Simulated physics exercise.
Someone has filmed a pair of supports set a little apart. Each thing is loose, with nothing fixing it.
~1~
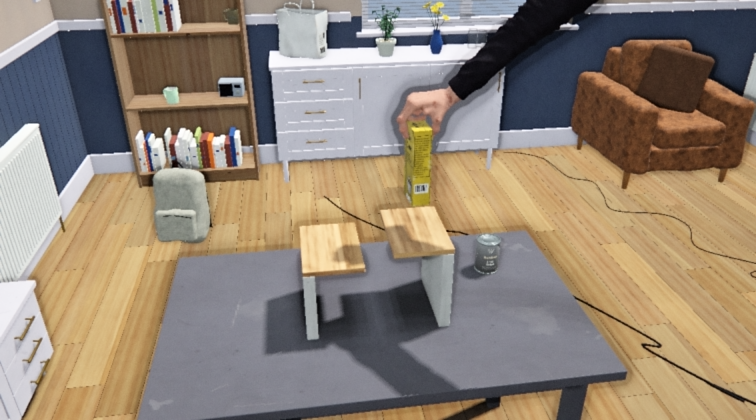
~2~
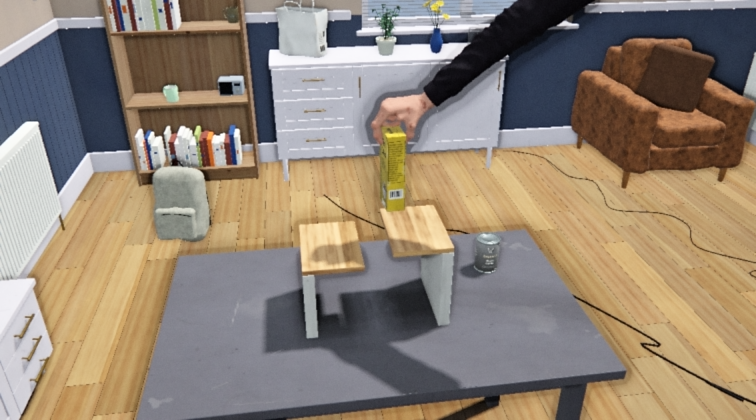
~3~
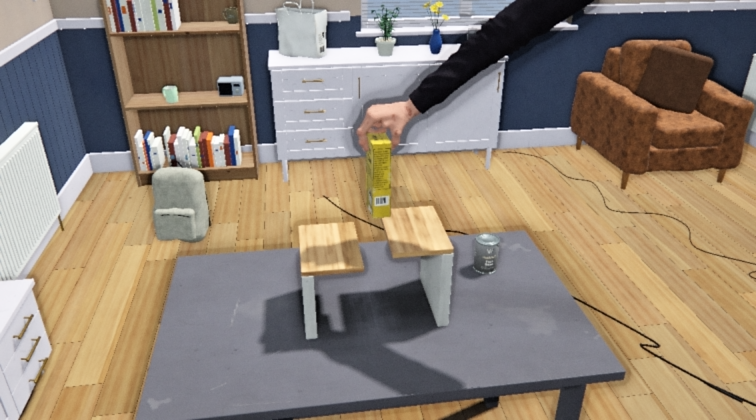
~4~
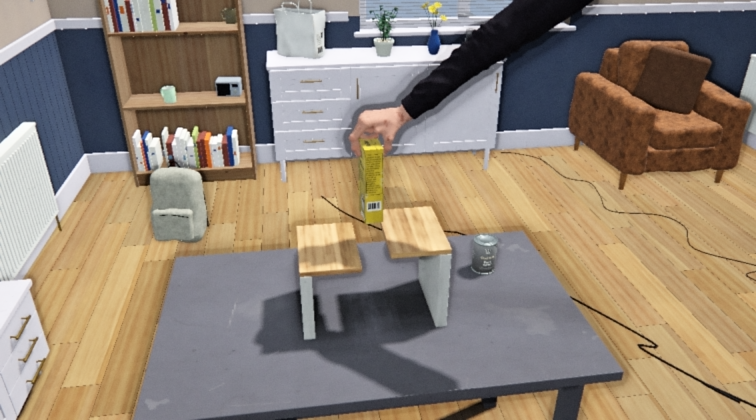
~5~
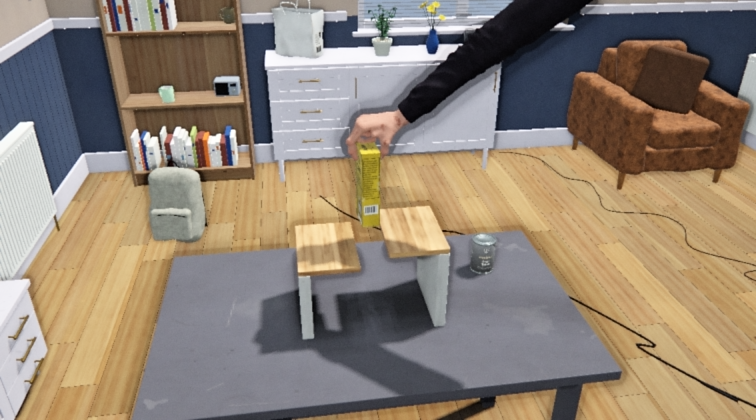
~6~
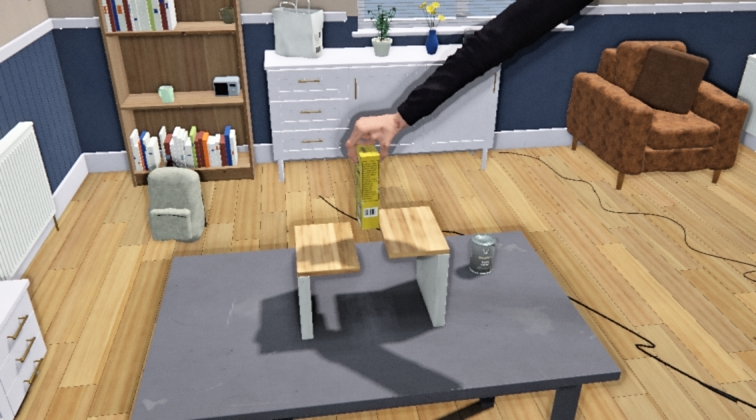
In the video, a hand holds a yellow packet upright above two wooden-topped supports on a grey table, moves it left and slightly down, then keeps it nearly still, while a grey tin sits to the right.
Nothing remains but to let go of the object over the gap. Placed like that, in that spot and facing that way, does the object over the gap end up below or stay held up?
It slips through.
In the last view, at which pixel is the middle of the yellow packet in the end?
Looks like it settles somewhere around (368, 277).
Then, 0.20 s past the last view, yellow packet displaced a little near (367, 203).
Then, 0.30 s past the last view, yellow packet displaced well along near (367, 251).
Then, 0.40 s past the last view, yellow packet displaced well along near (367, 272).
Finally, moved from the start, yellow packet; grey tin still in place. Final places as the last picture's camera would see them, yellow packet near (368, 277). The packet drops through.
